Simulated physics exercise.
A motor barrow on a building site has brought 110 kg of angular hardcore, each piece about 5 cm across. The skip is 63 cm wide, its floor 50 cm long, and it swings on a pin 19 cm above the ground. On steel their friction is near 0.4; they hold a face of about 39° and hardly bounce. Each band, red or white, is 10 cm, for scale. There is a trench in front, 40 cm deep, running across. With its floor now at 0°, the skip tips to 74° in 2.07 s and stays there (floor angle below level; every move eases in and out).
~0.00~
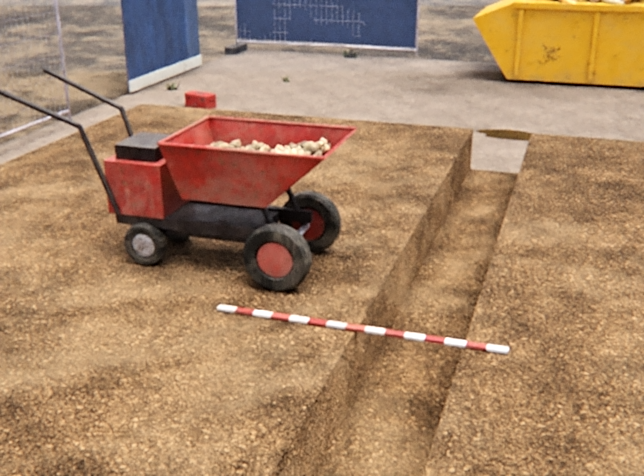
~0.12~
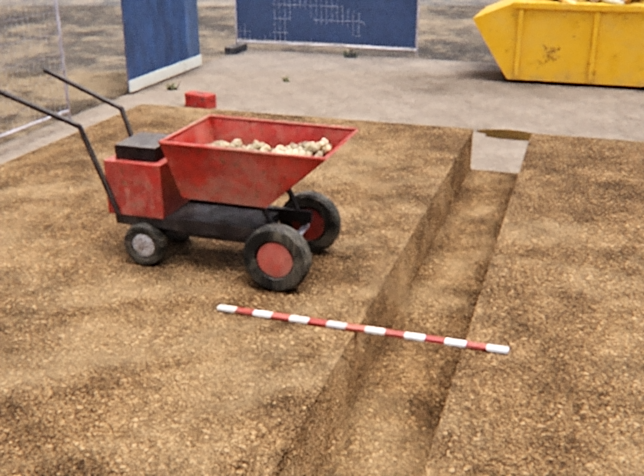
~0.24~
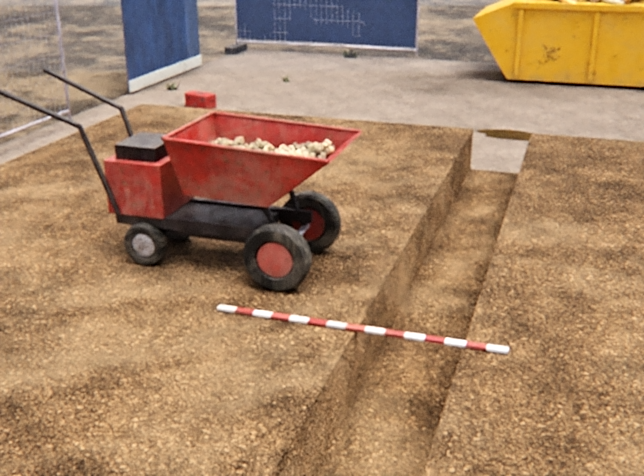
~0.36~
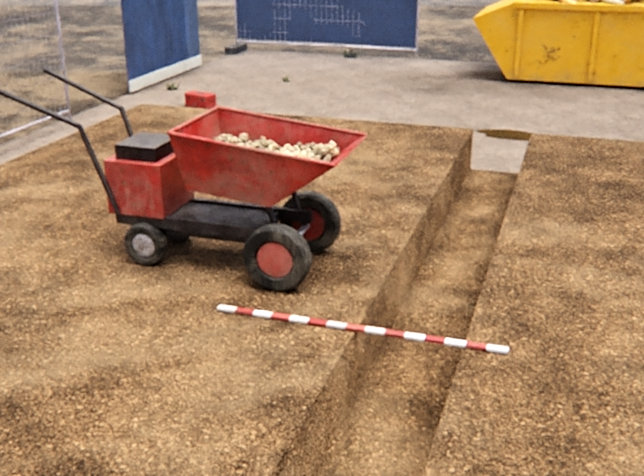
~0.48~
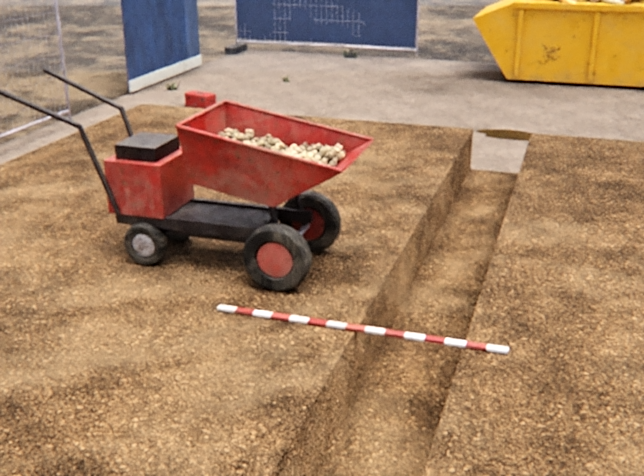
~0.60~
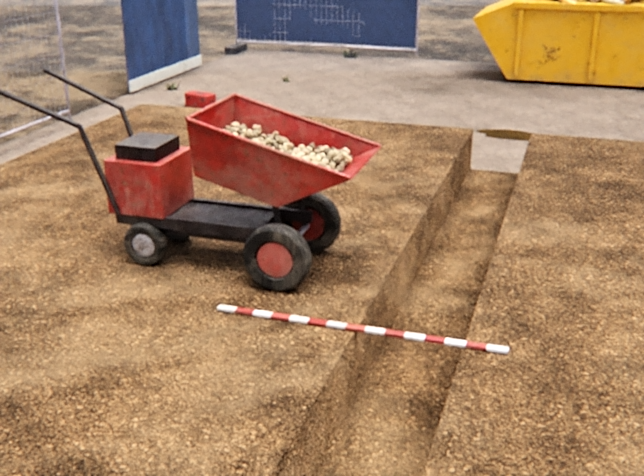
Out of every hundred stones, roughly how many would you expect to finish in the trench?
Close to 100 in every hundred.
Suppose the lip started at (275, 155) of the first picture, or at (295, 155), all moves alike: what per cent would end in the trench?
From the first spot near 65, from the second near 100 per cent.
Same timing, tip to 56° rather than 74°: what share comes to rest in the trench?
With that change, near 35 per cent.
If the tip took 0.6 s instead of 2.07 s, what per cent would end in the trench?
In that case some 100 per cent.
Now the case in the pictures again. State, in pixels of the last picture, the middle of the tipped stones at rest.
I'd put it close to (445, 342).
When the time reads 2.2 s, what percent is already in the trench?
Around 65 per cent of it, at that instant.
After 1.5 s the floor is at 62°; 100 % in the skip; the foremost stones are at (401, 243).
After 2.2 s the floor is at 74°; 37 % in the skip, 63 % in the trench; the foremost stones are at (471, 349).
After 2.5 s the floor is at 74°; 6 % in the skip, 94 % in the trench; the foremost stones are at (472, 344).
After 4.5 s the floor is at 74°; 0 % in the skip, 100 % in the trench; the foremost stones are at (473, 339).
